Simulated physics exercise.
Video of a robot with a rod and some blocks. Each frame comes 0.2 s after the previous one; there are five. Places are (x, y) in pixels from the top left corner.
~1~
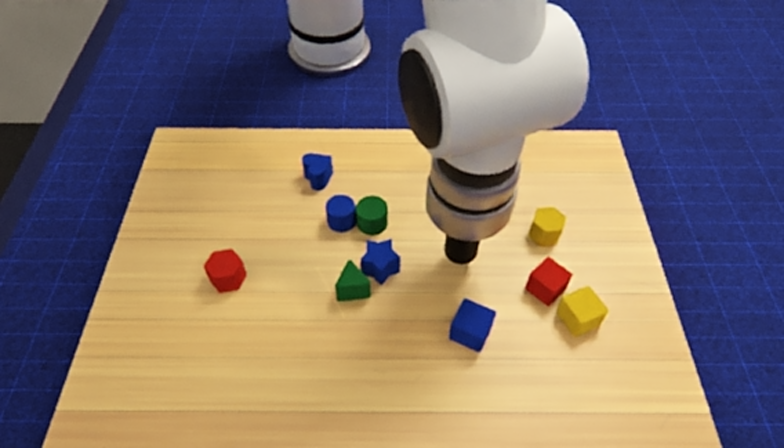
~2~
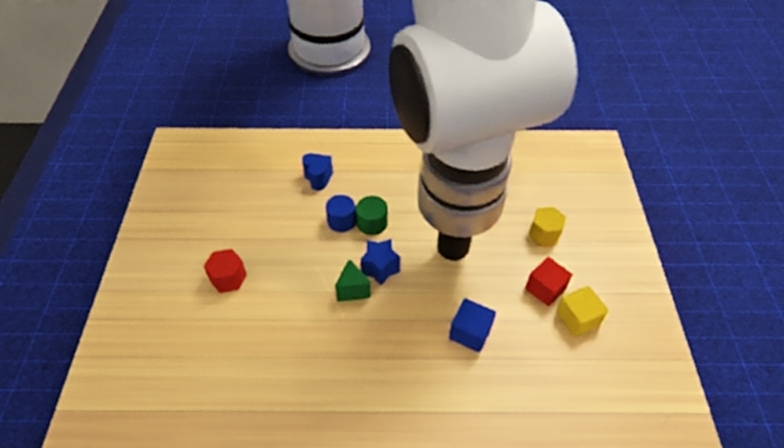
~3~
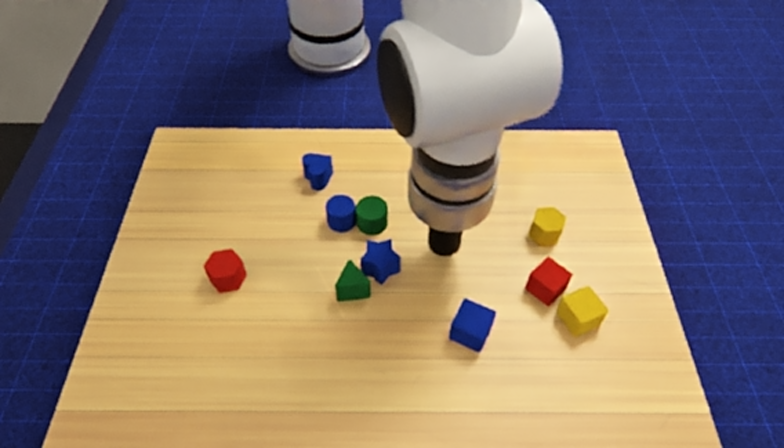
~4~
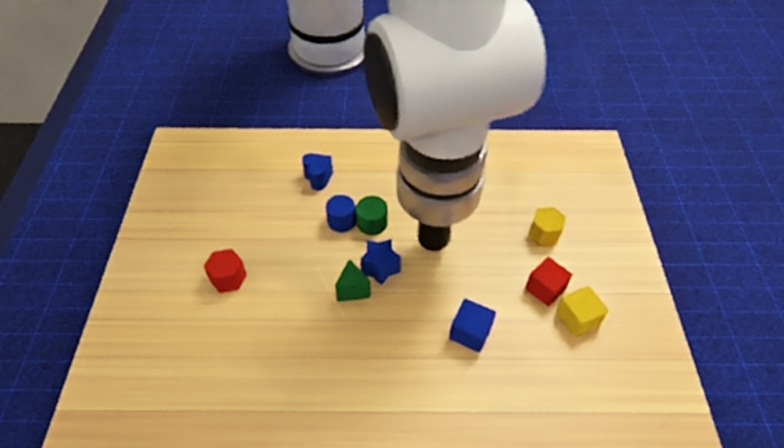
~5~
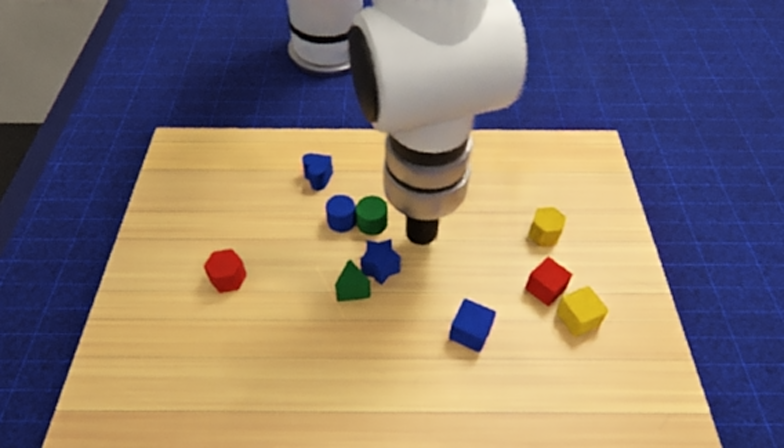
On a wooden board over a blue surface, a robot arm's dark rod moved a short way left and slightly back, nearing the blue star and green circle, while the colored blocks stayed still.
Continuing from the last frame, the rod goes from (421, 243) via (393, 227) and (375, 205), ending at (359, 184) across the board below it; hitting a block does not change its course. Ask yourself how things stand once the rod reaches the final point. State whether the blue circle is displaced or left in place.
The block moves away from its spot.
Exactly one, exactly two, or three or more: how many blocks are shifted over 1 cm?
Total: Two.
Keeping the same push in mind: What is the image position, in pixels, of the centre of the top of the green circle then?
It should be at about (331, 181).
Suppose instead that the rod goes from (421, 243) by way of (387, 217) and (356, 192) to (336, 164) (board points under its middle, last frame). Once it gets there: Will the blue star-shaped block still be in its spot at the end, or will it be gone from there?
Once the rod is done, the blue star-shaped block remains in the old spot.
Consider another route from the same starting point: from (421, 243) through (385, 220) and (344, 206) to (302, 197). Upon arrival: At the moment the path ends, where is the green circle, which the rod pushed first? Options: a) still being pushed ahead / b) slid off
I choose a.
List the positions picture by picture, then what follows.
In the first frame, rod tip at (461, 251); block tops, blue circle at (340, 205); green circle at (372, 207); blue star-shaped block at (380, 253).
In the second frame, rod at (453, 247); blocks unchanged.
In the third frame, rod at (444, 243); blocks unchanged.
In the fourth frame, rod at (434, 238); blocks unchanged.
In the fifth frame, rod at (422, 232); blue circle at (340, 205); green circle at (372, 207); blue star-shaped block at (380, 253).
What follows on the original path. One third of the way, rod at (393, 216); blue circle at (332, 203); green circle at (363, 201).
Two thirds of the way, rod at (375, 194); blue circle at (317, 202); green circle at (343, 187).
At the end, rod at (358, 173); blue circle at (316, 202); green circle at (331, 181); blue star-shaped block in place.
